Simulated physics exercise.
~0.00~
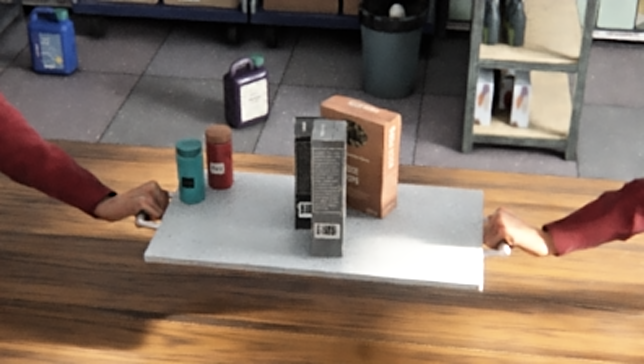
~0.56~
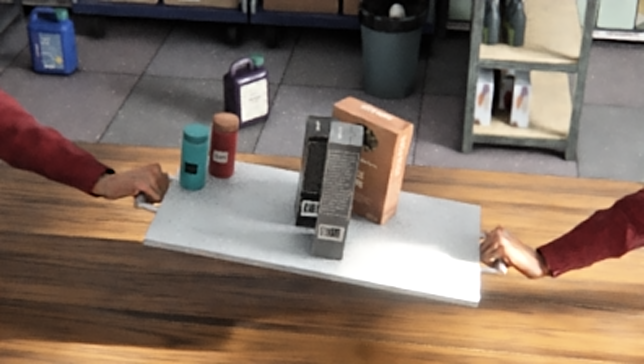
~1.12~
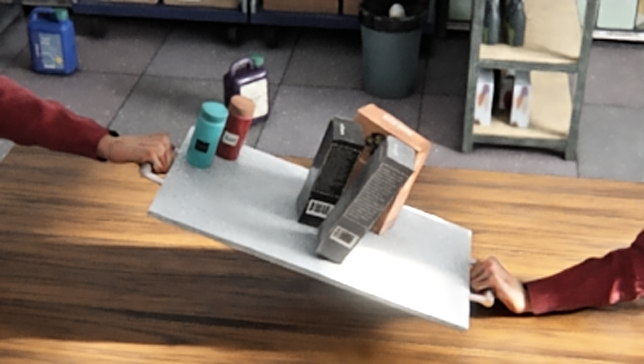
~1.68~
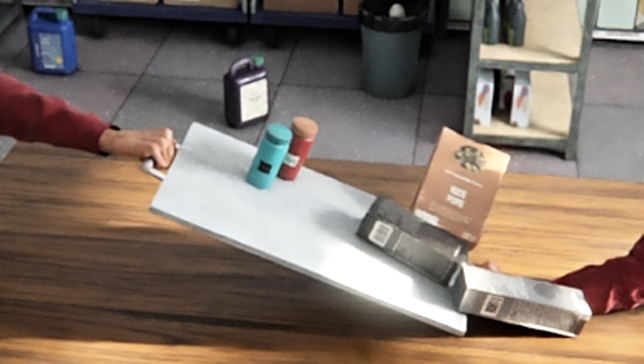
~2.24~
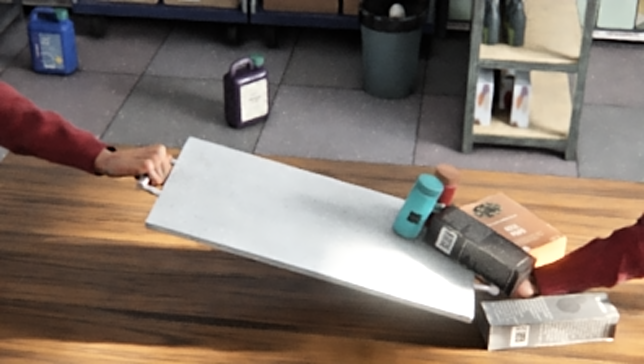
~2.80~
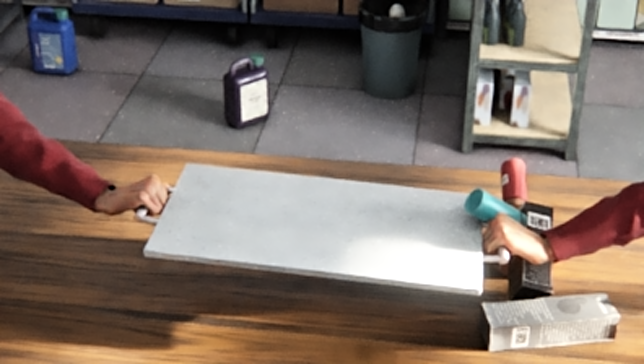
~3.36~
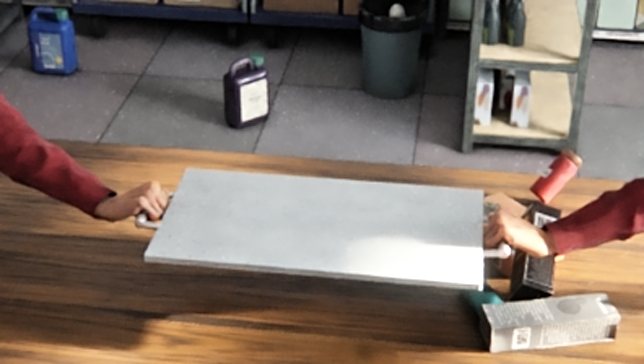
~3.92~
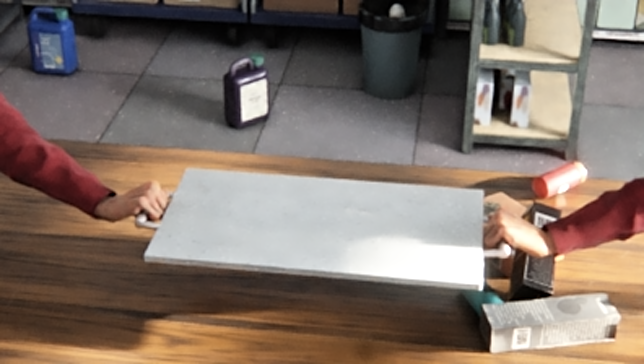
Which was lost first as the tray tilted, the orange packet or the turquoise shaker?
The orange packet was lost first. It was already lying off the right end while the turquoise shaker was still leaning on the tray.
